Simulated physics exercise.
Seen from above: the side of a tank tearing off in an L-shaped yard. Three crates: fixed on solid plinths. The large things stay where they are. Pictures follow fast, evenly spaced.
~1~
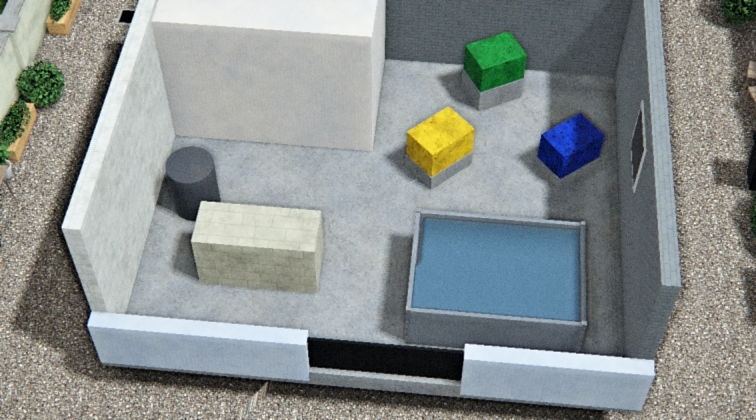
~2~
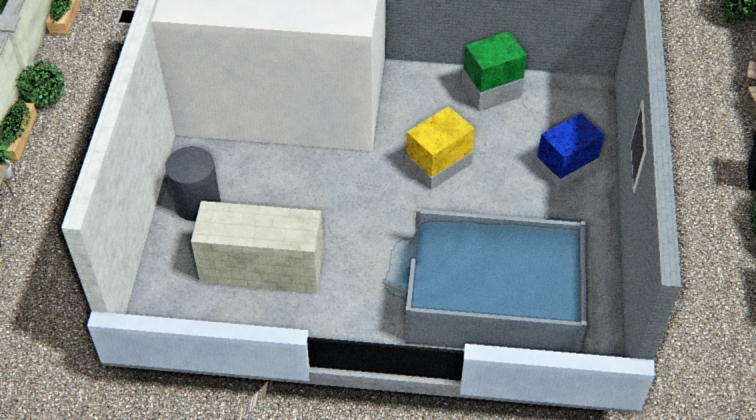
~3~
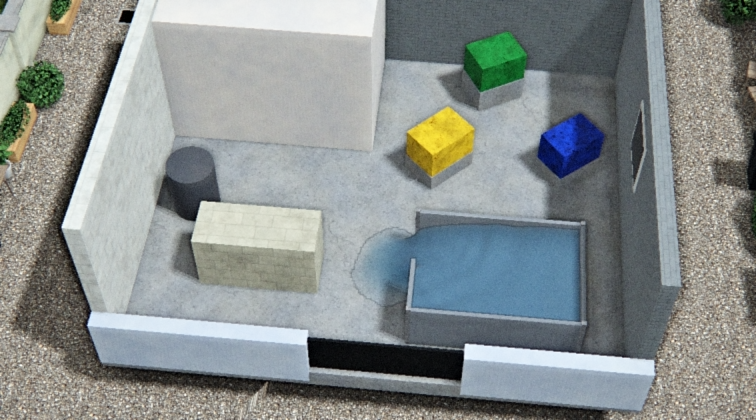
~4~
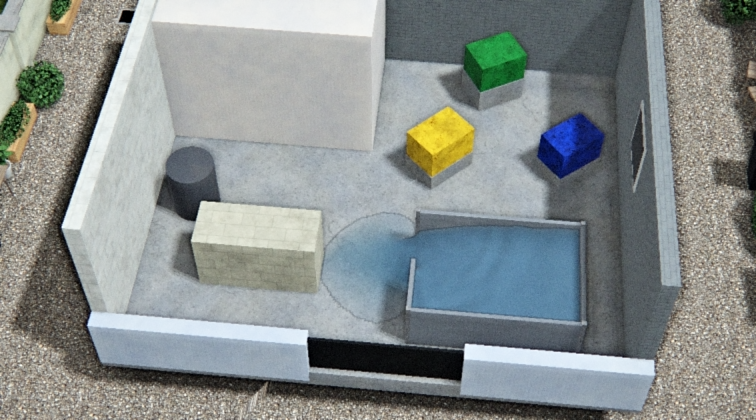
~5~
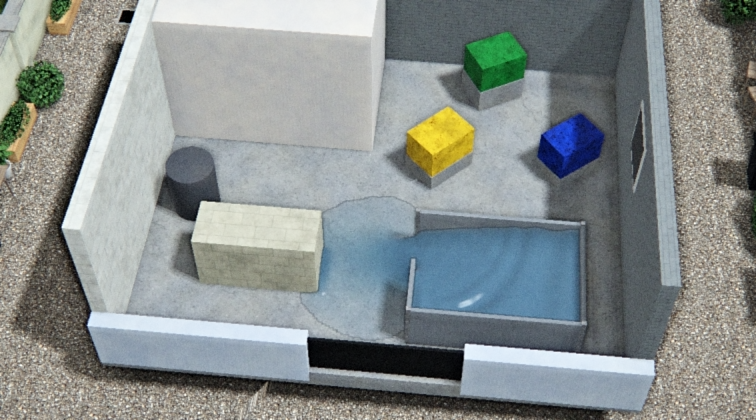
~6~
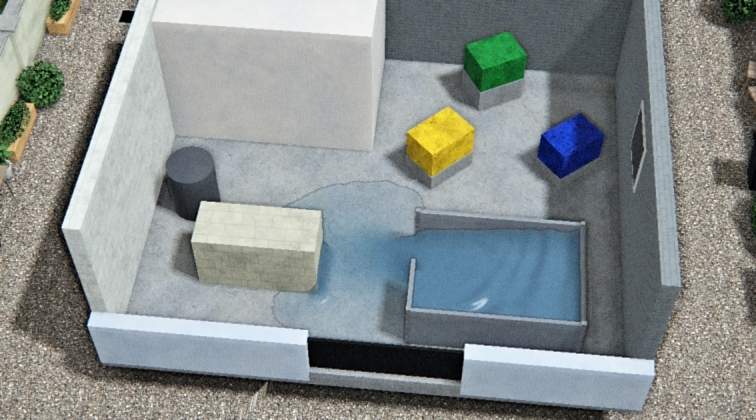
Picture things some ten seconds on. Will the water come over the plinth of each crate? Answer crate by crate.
The yellow crate: No, it stays dry. The blue crate: No, it stays dry. The green crate: No, it stays dry.
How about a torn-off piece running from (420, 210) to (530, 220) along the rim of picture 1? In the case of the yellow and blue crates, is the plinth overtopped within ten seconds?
The yellow crate is flooded and the blue crate is flooded.
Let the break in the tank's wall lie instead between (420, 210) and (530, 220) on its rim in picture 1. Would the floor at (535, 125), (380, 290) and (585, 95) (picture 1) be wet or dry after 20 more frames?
The first comes out soaked, the second untouched, the third soaked.
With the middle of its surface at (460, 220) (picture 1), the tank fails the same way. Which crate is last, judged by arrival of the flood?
My pick is the blue one.
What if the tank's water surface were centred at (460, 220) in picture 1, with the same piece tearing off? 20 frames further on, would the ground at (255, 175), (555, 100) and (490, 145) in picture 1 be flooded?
First drenched; next unwetted; last unwetted.
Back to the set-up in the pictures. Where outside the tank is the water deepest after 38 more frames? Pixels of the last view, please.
It should be close to (390, 343).
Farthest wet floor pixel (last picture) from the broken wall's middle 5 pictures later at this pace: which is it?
Roughly (154, 214).
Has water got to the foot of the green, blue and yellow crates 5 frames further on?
Green dry, blue dry, yellow wet.
A moment on, water covers 30 % of the floor; the yellow crate water round its plinth, the blue crate not reached, the green crate not reached.
Next, water covers 45 % of the floor; the yellow crate water round its plinth, the blue crate not reached, the green crate not reached.
Then, water covers 50 % of the floor; the yellow crate water round its plinth, the blue crate not reached, the green crate not reached.
Later, water covers 65 % of the floor; the yellow crate water round its plinth, the blue crate not reached, the green crate water round its plinth.
In the end, water covers 95 % of the floor; the yellow crate stayed above the water, the blue crate stayed above the water, the green crate stayed above the water.
